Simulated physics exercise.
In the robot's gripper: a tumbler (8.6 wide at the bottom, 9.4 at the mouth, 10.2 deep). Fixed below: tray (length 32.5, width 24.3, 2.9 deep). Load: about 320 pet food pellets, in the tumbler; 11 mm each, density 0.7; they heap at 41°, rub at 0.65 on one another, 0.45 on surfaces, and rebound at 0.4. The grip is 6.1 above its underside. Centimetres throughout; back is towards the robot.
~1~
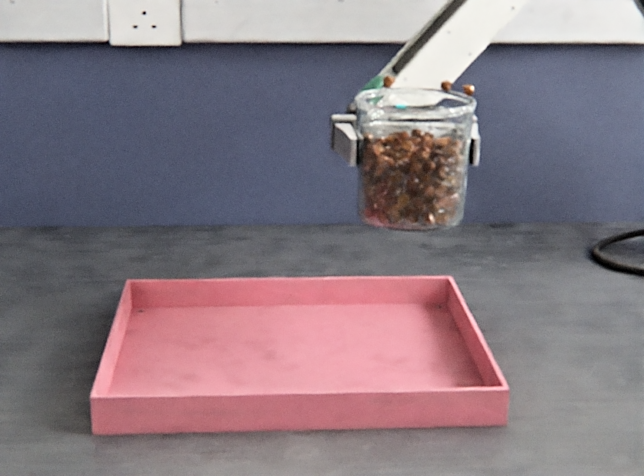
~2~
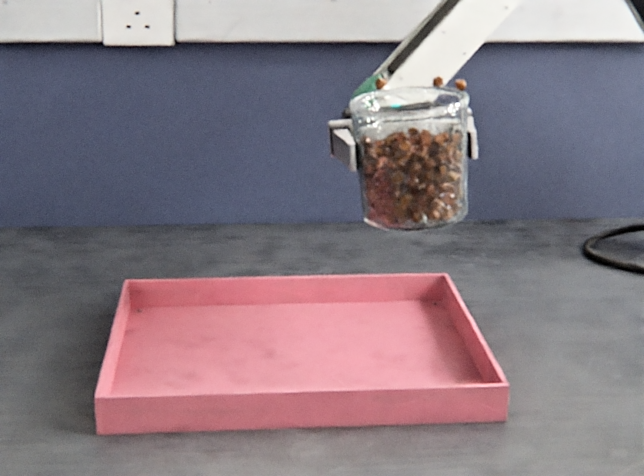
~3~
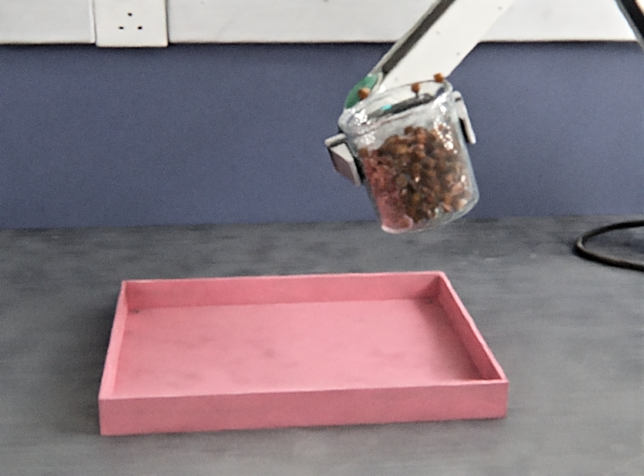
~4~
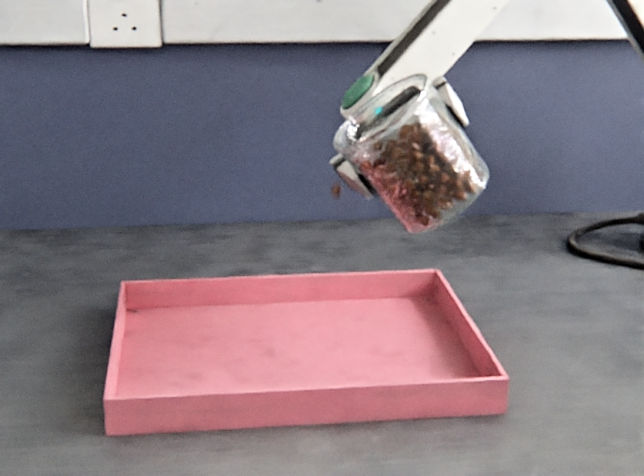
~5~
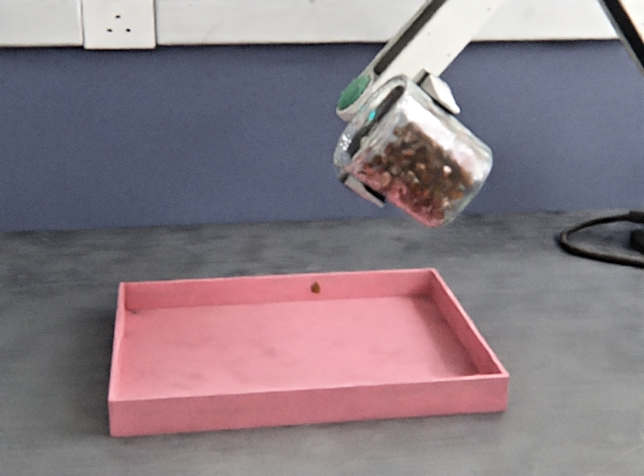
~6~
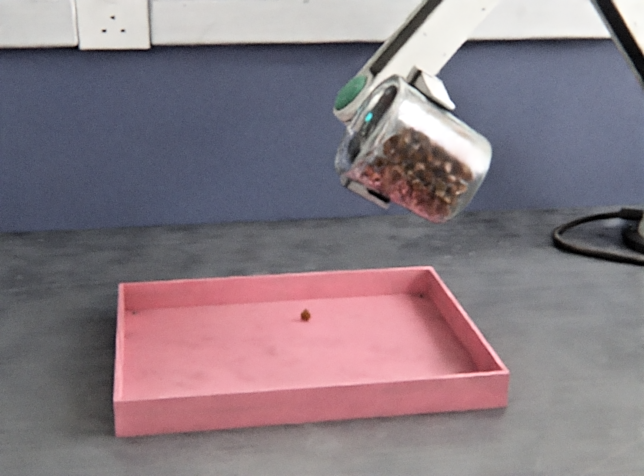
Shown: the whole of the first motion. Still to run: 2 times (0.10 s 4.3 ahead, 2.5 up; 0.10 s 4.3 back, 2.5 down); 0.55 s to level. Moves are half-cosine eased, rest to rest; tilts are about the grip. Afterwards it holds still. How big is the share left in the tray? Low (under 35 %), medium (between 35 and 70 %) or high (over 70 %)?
Answer: Medium; between 35 and 70 % of the pet food pellets finish in the tray.
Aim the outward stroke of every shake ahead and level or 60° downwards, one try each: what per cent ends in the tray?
Some 25 and 5 per cent.
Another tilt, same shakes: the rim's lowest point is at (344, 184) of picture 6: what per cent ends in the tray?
Some 75 per cent.
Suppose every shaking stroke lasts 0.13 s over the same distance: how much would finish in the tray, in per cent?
Then about 30 per cent.
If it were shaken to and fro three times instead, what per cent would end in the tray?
It would be near 60 per cent.
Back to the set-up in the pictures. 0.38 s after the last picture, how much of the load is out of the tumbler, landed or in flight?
Some 40 per cent.
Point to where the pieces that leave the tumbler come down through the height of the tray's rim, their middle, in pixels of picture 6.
Around (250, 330).
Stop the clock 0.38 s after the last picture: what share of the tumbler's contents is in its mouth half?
Some 90 per cent.
Then, 0.38 s later, tilted 58° forward, highest piece 23 above the table; 188 in the tumbler, 99 in the tray, 29 in flight or on a rim.
Then, 0.76 s later, tilted 15° forward, highest piece 23 above the table; 173 in the tray, 140 in the tumbler, 3 on the table or floor.
Then, 1.15 s later, level, highest piece 23 above the table; 173 in the tray, 140 in the tumbler, 3 on the table or floor.
Then, 2.20 s later, level, highest piece 21 above the table; 173 in the tray, 140 in the tumbler, 3 on the table or floor.
At rest, 173 in the tray, 140 in the tumbler, 3 on the table or floor. That is 55 % in the tray.
